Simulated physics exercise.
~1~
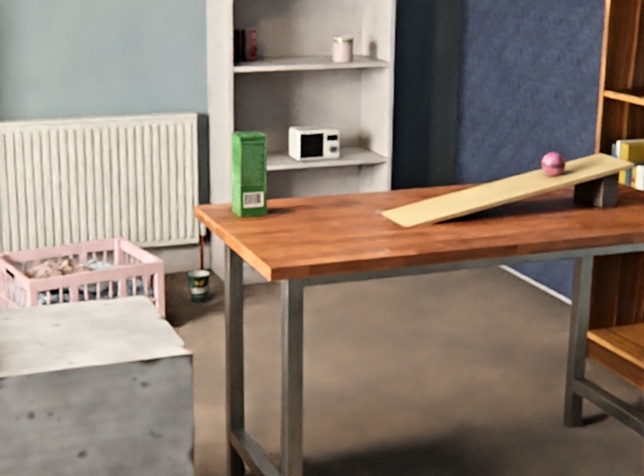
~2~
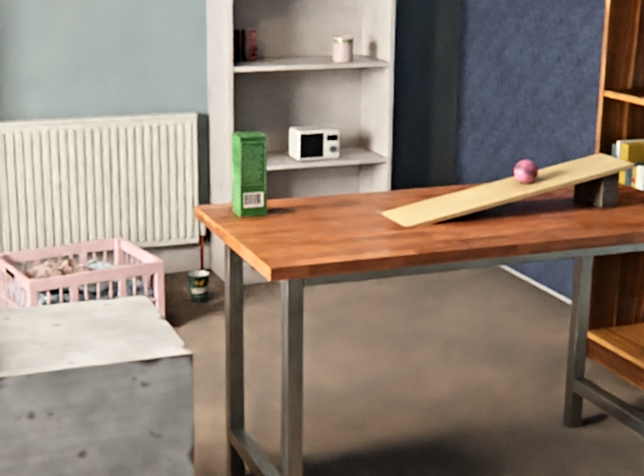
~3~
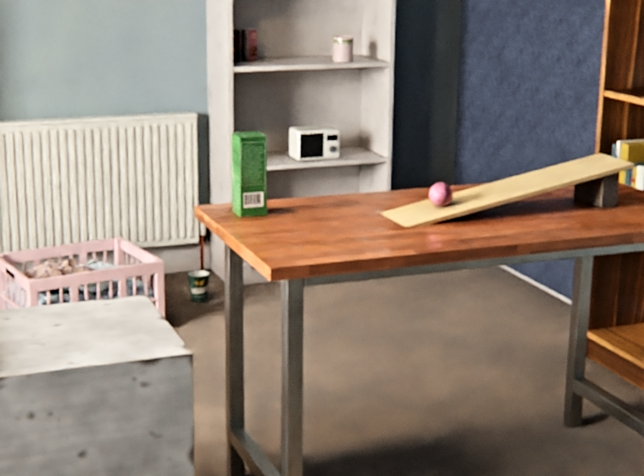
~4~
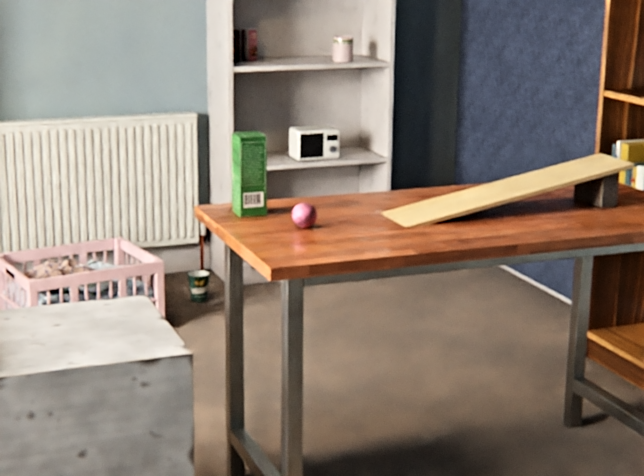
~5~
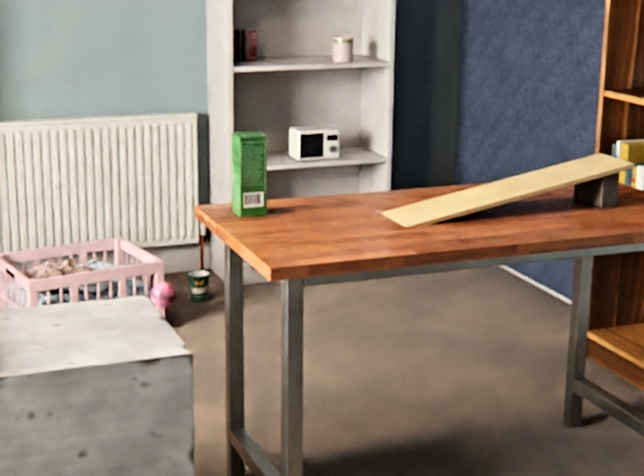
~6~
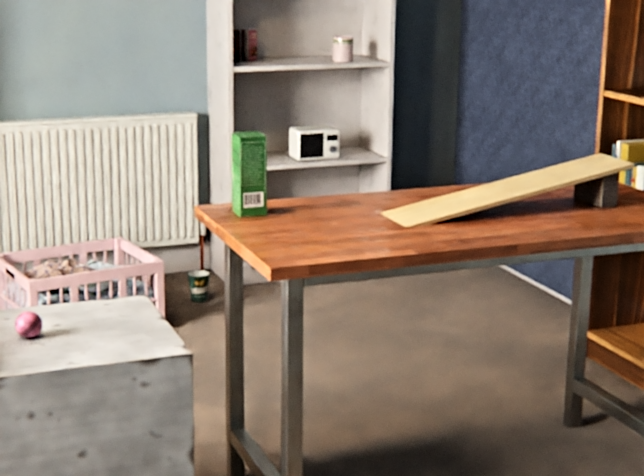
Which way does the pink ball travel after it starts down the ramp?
The pink ball travels to the left, going down the ramp, along the table and over to the lower grey top.
